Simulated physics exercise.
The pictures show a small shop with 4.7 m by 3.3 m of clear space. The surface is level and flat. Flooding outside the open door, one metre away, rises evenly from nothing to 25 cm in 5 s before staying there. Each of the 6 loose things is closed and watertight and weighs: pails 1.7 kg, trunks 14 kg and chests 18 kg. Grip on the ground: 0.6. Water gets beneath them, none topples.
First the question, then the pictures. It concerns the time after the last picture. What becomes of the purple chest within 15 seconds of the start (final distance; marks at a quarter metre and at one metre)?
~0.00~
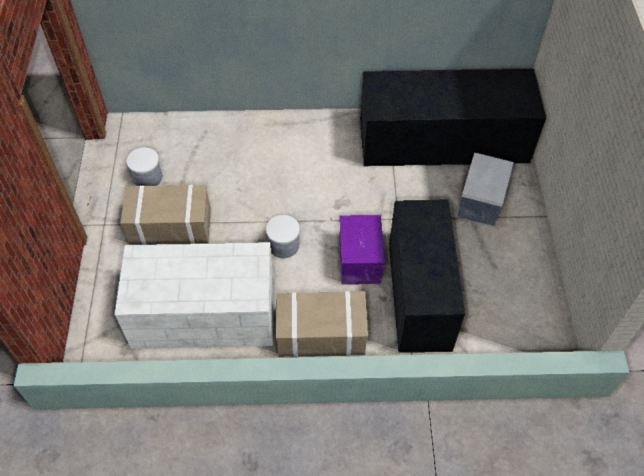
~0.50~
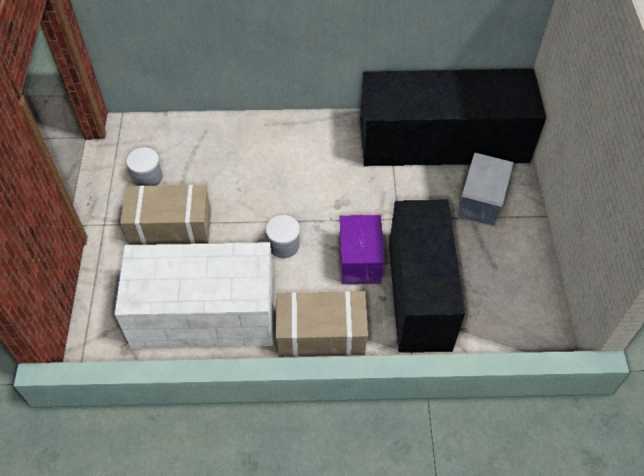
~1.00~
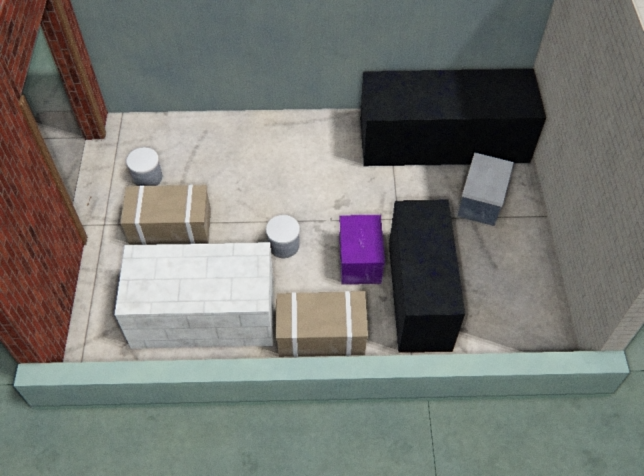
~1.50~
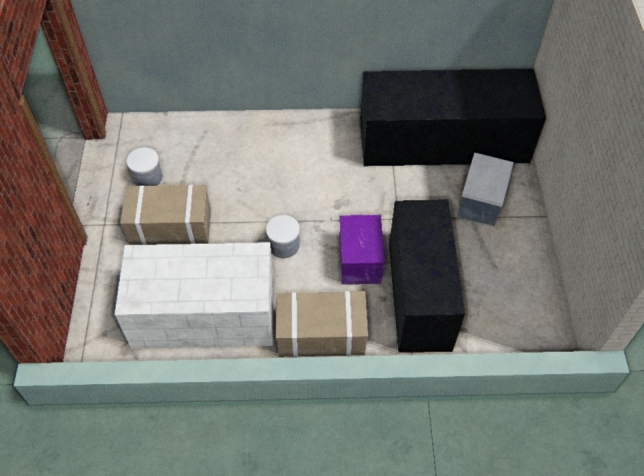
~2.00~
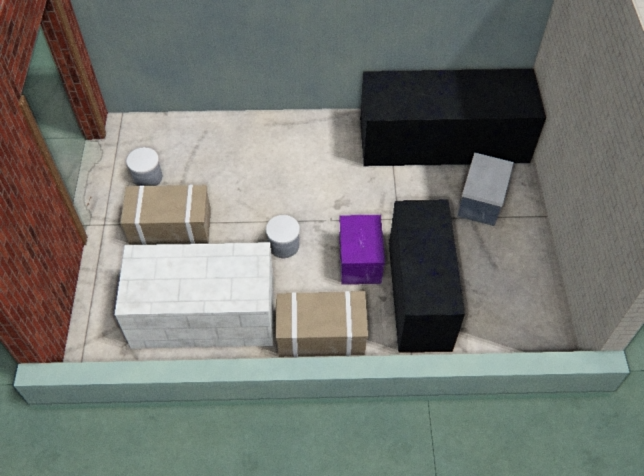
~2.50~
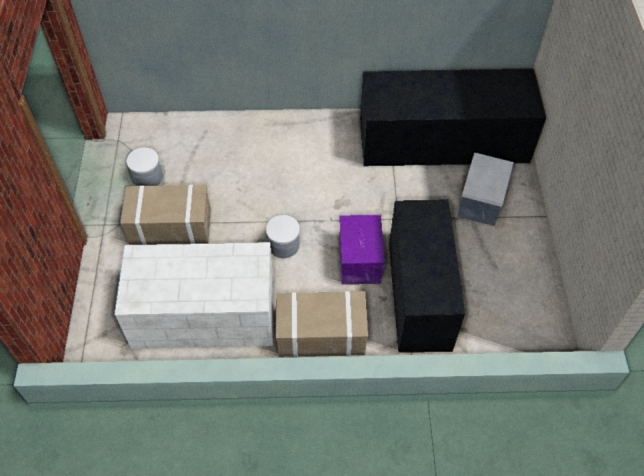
Looks like it will shift a fair bit.
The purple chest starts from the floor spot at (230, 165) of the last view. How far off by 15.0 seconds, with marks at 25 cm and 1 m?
By then it winds up well off.
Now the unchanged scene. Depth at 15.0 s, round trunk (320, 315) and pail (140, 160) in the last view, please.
Close to 18 and 17 centimetres.
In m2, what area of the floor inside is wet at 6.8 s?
Somewhere around 10.5 m2, roughly.
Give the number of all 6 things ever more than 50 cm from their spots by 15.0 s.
I make that 5.
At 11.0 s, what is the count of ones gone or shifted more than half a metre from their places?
The answer is 5.
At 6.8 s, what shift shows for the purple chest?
Close to 10 cm.
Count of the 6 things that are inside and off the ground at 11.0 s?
Answer: 6.
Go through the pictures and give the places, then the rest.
In the first frame, the purple chest at (362, 238), on the bottom; water covers 0.0 m2; 0 of 6 have shifted.
In the second frame, the purple chest at (362, 238), on the bottom; 0.0 m2 under water; 0 of 6 have shifted.
In the third frame, the purple chest at (362, 238), on the bottom; water covers 0.0 m2; 0 of 6 have shifted.
In the fourth frame, the purple chest at (362, 238), on the bottom; water covers 0.0 m2; 0 of 6 have shifted.
In the fifth frame, the purple chest at (362, 238) rests on the ground; 0.0 m2 under water; 0 of 6 have shifted.
In the sixth frame, the purple chest at (362, 238) rests on the ground; 0.5 m2 under water; 0 of 6 have shifted.
After 3.5 s the purple chest is near (362, 238), 0.0 m from its start, aground; 0 afloat.
After 6.8 s the purple chest is near (371, 240), 0.1 m from its start, aground; 3 afloat.
After 11.0 s the purple chest is near (368, 281), 0.5 m from its start, afloat; 6 afloat.
After 15.0 s the purple chest is near (344, 278), 0.5 m from its start, afloat; 6 afloat.
